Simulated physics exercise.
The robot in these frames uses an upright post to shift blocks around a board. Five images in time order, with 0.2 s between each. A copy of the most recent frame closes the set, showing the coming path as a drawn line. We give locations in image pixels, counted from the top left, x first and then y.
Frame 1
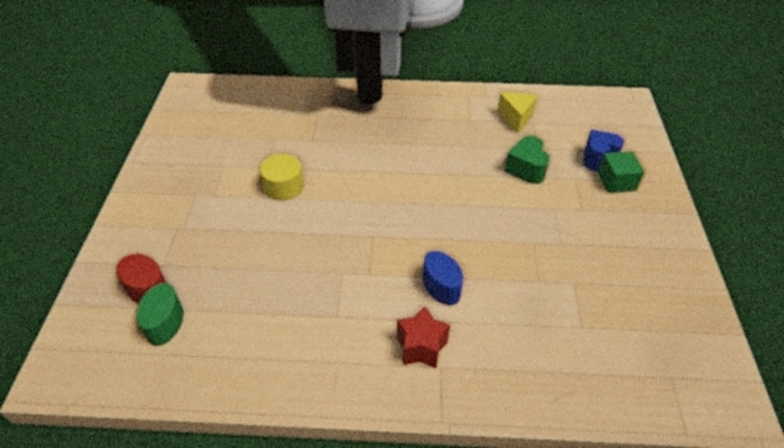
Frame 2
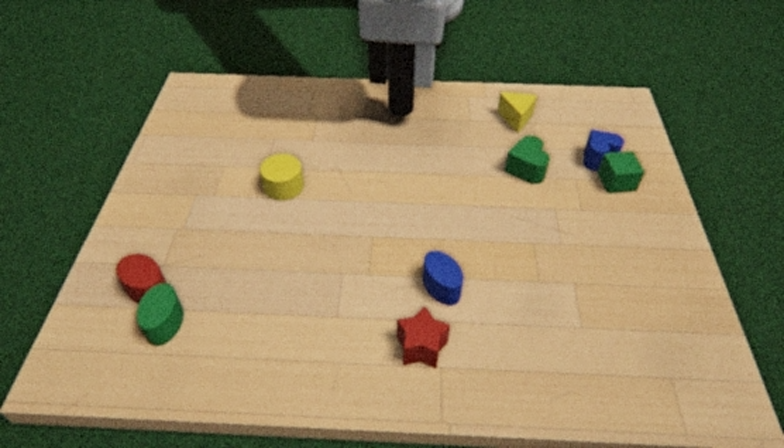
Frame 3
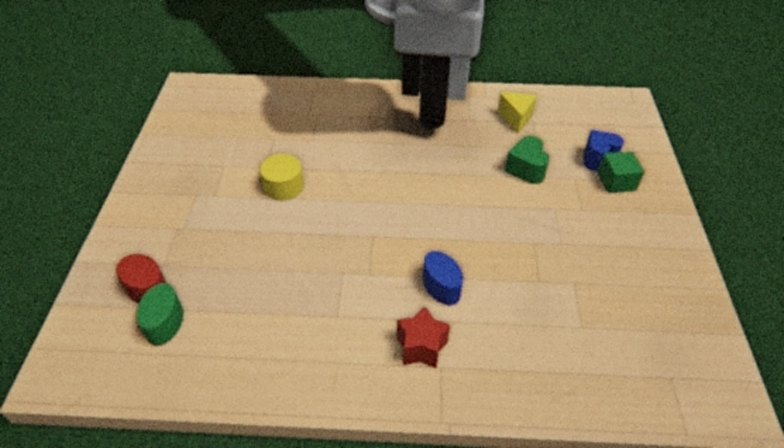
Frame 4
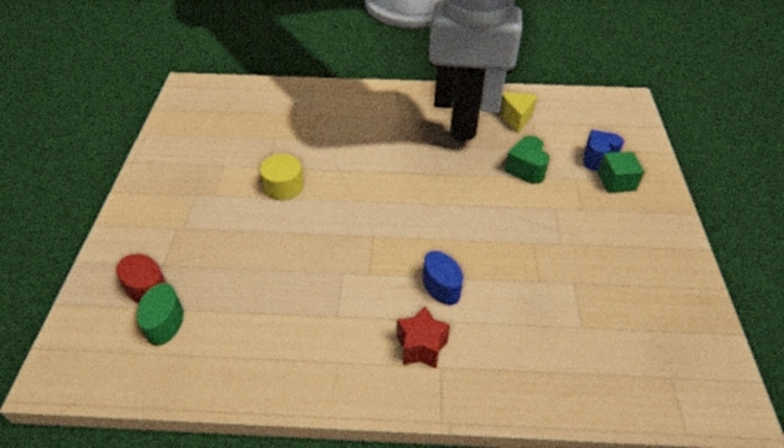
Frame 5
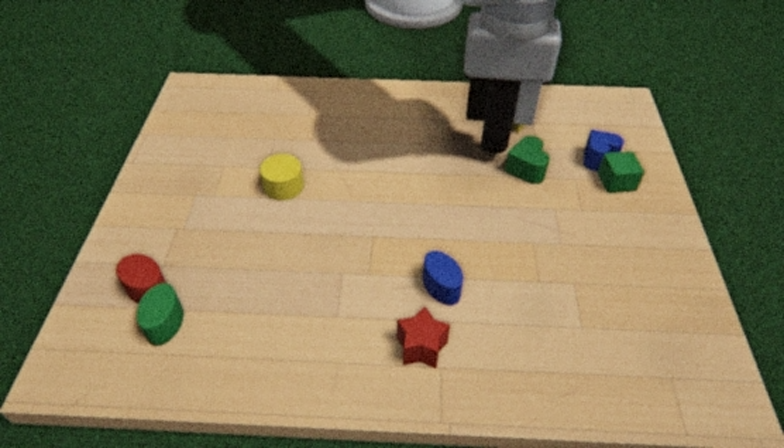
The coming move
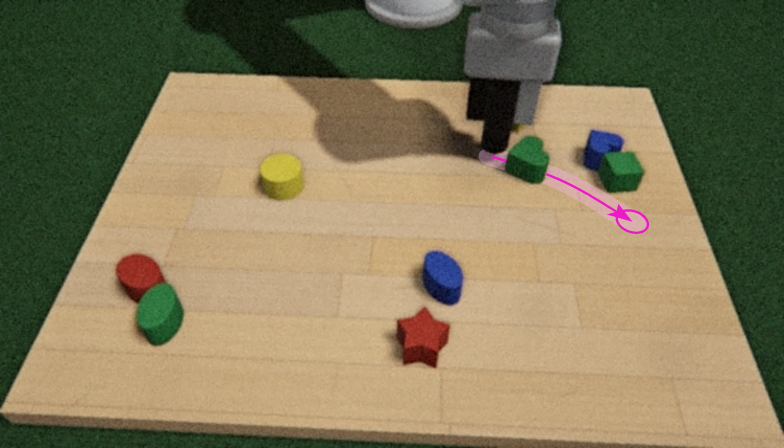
To begin with, a robot's dark upright post stands near the top edge of a wooden board scattered with red, green, blue and yellow blocks. The post then moves steadily right and slightly downward, passing in front of the yellow triangular block. It ends close beside the green heart-shaped block, with every block unmoved.
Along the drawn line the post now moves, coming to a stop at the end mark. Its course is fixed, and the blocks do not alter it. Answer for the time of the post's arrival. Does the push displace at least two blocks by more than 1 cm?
Yes.
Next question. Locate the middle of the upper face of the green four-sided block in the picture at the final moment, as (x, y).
Located at (645, 163).
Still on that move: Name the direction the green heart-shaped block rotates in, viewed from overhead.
Spins counterclockwise.
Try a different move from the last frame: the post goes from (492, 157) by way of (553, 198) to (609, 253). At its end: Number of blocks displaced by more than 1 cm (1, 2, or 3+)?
Going by the path, one of them shifts by more than about 1 cm.
The line goes from (492, 157) via (540, 172) and (586, 193), ending at (632, 221).
What follows on the original path. One third of the way, post at (543, 160); green heart-shaped block at (575, 164).
Two thirds of the way, post at (591, 182); green heart-shaped block at (627, 182), turned 30° anticlockwise; green four-sided block at (641, 163), turned 30° anticlockwise.
At the end, post at (637, 210); green heart-shaped block at (668, 193), turned 65° anticlockwise; blue heart-shaped block unmoved; green four-sided block at (645, 163), turned 45° anticlockwise.
